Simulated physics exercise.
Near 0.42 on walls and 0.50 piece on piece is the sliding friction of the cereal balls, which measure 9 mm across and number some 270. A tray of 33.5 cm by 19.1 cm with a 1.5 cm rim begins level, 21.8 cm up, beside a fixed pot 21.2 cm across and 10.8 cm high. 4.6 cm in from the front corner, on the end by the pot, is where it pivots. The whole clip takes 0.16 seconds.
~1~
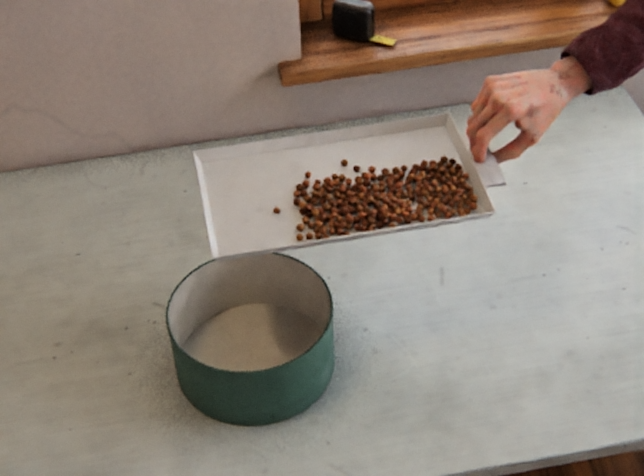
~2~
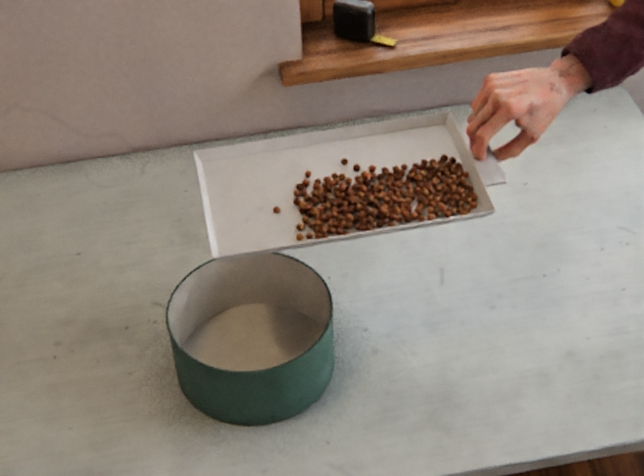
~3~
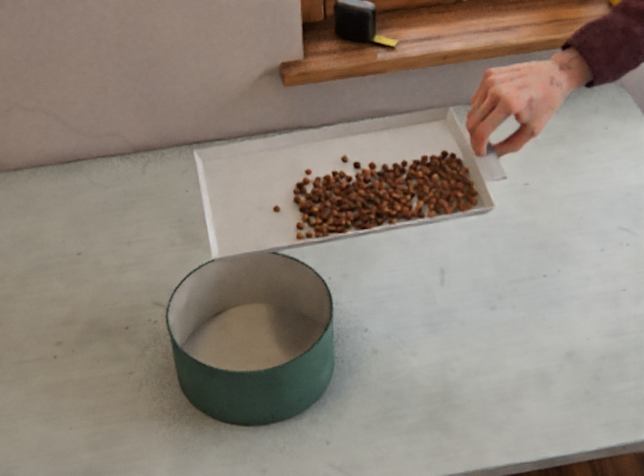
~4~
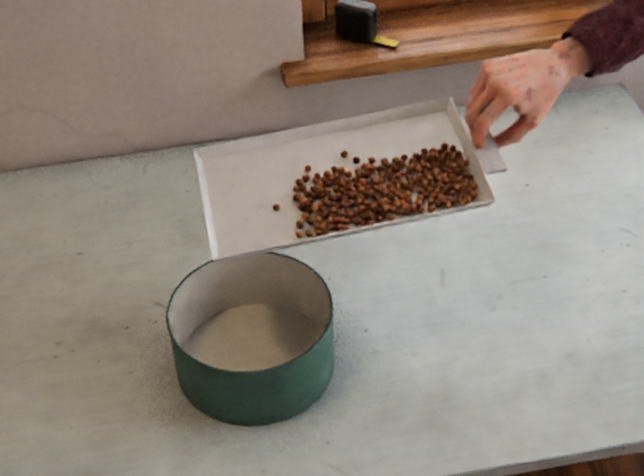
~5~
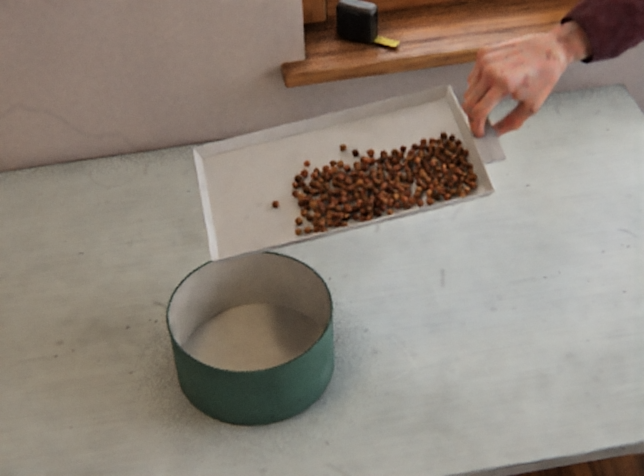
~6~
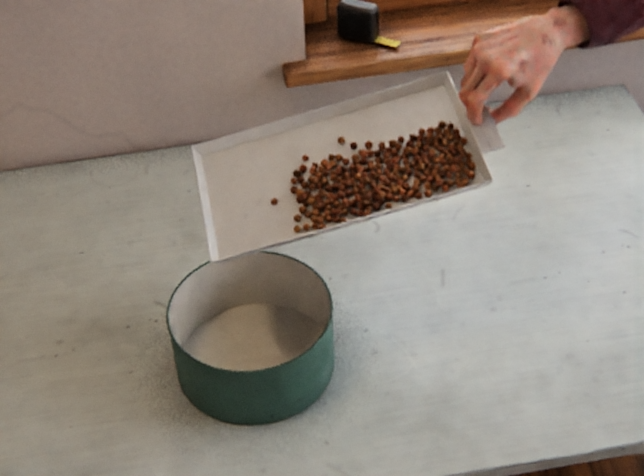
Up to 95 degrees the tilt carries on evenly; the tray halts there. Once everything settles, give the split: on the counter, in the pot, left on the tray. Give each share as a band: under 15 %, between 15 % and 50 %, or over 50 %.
As I see it, counter: The greater portion; pot: A fair amount; left on the tray: A little.
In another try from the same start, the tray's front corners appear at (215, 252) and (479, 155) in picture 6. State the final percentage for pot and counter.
You'd end with pot at 10 and counter at 90.
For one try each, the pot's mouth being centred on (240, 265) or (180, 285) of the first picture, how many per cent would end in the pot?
About 5 and 50 per cent.
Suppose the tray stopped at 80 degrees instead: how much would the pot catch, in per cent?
The pot would get around 30 per cent.
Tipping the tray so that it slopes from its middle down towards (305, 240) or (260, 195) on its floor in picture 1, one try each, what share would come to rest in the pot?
Near 70 and 10 percent, in that order.
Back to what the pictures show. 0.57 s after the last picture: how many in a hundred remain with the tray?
Around 25 percent.
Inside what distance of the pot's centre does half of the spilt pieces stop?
Distance: Some 26 cm.
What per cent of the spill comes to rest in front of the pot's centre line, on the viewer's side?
Some 80 per cent.
Then, 0.34 s after the last picture, tilt 52 degrees; the tray holds 100 %, the pot 0 %.
Then, 0.57 s after the last picture, tilt 79 degrees; the tray holds 25 %, the pot 5 %.
Then, 0.91 s after the last picture, tilt 95 degrees; the tray holds 0 %, the pot 30 %.
In the end, counter 70 %, pot 30 %, tray 0 %.
